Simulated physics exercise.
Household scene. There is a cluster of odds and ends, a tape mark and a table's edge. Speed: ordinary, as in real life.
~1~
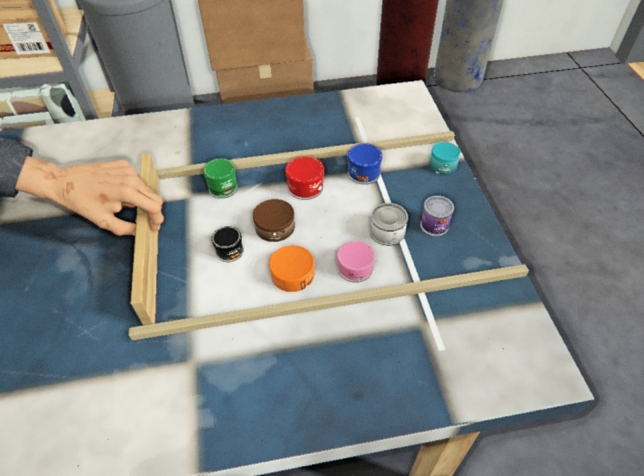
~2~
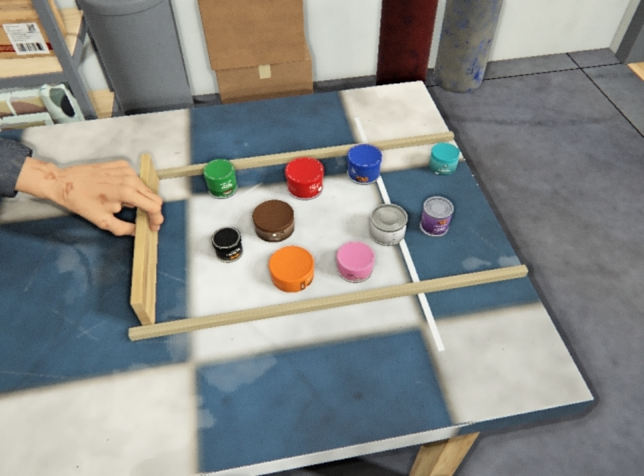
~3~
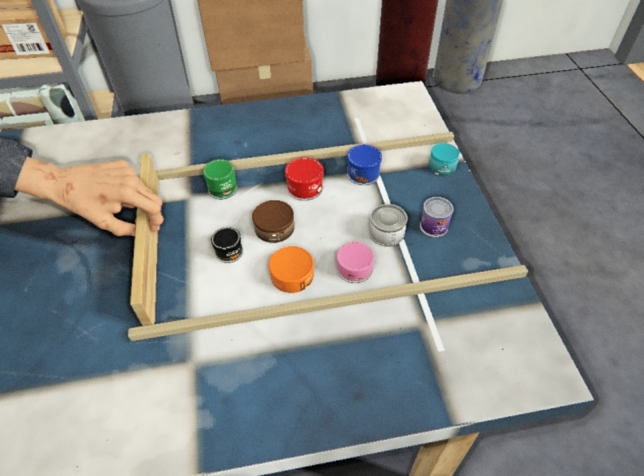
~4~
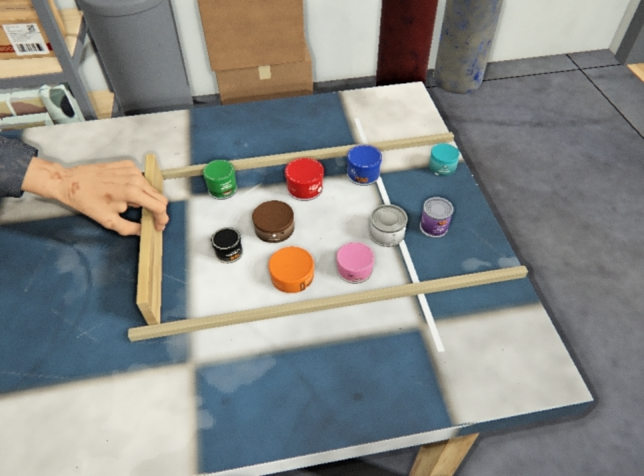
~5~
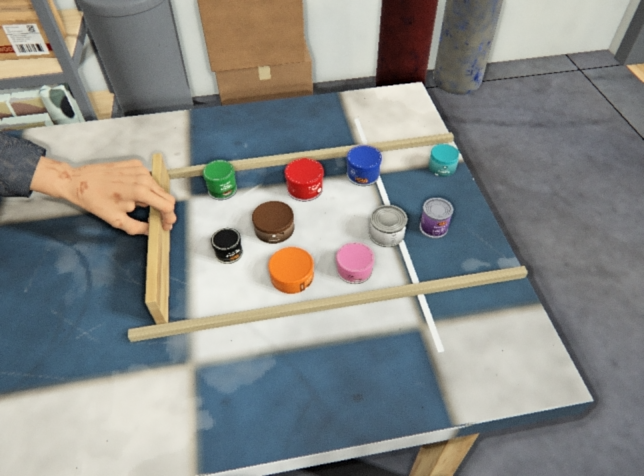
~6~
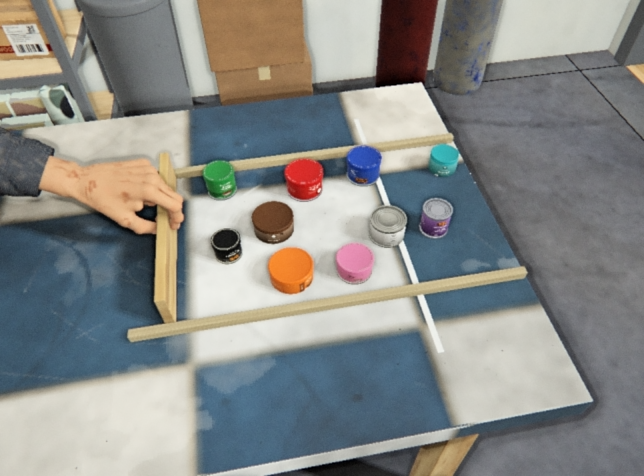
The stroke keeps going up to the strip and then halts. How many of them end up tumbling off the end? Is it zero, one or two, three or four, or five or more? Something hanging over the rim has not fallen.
From what happens, the ones that come off the end make zero in total.
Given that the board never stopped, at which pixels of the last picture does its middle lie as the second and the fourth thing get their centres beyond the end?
First: Around (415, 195). Next: Around (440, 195).
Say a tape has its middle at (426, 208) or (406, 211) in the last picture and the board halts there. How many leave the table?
In order, 2 and 0.
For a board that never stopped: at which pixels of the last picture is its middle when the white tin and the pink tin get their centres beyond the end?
White tin over the end: About (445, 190). Pink tin over the end: About (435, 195).
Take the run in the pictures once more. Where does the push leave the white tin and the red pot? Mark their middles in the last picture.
You'll see the white tin at (443, 221), with the red pot at (398, 174).
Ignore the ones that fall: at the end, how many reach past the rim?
Tally: 0.
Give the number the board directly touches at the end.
It touches 5.
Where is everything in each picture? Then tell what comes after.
Turquoise tub (444, 158); purple pot (437, 217); white tin (388, 224); board (147, 233); tape (391, 211), in the first frame.
Purple pot (436, 217); green tin (221, 179), in the second frame.
White tin (388, 225); orange tub (292, 269), in the third frame.
Turquoise tub (444, 160); blue tin (364, 165), in the fourth frame.
Purple pot (436, 218); pink tin (355, 263), in the fifth frame.
Turquoise tub (443, 160); purple pot (436, 219); white tin (387, 226); board (167, 231); tape (390, 213), in the sixth frame.
Early on, none off yet; turquoise tub at rest near (443, 160); purple pot at rest near (436, 219); white tin at rest near (387, 226).
Finally, the number that fall off is zero.
